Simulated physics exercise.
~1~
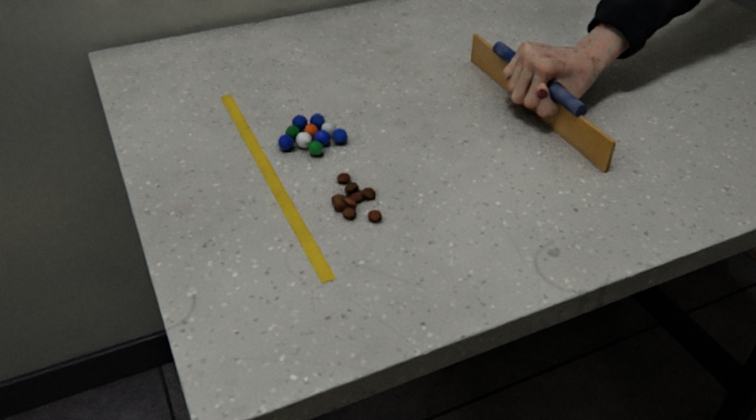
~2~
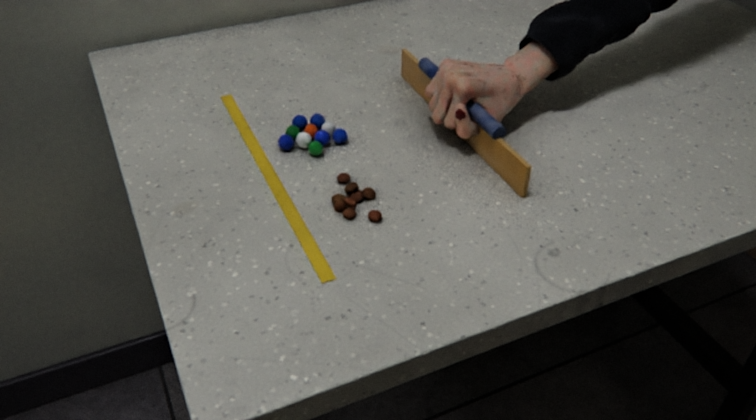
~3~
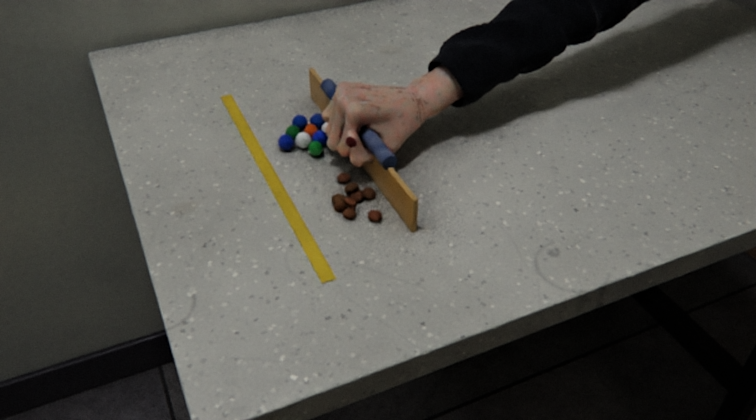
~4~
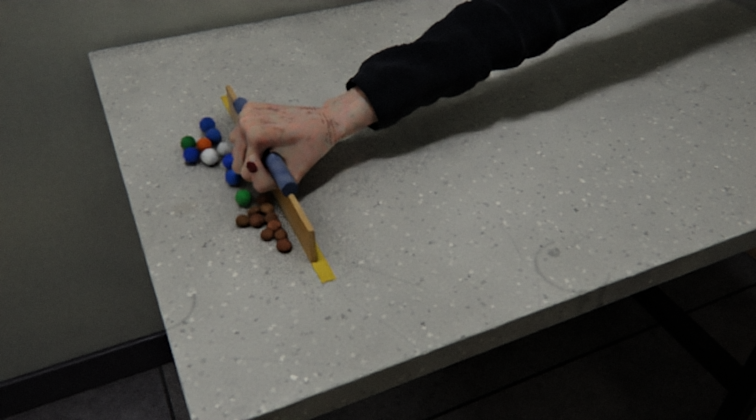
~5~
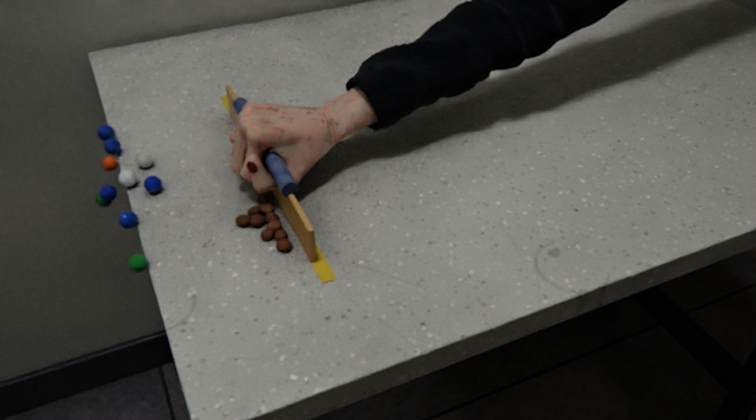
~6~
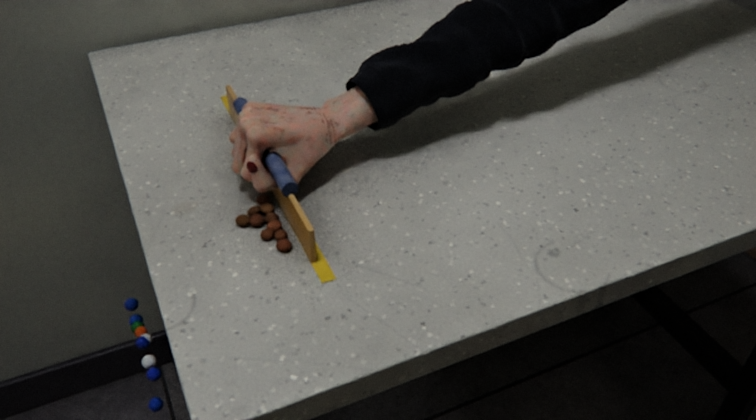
A hand in a dark sleeve grips the blue handle of a wooden scraper on a speckled grey table, seen from above at an angle. To the left lie a cluster of blue, green, white and orange balls and, nearer the viewer, a group of small brown pieces, with yellow tape beyond them. The hand slides the scraper left until it reaches both groups and pushes them past the tape. The scraper stops at the tape, and the coloured balls roll on over the left edge. They drop toward the floor, while the brown pieces stay on the table beside the still scraper.
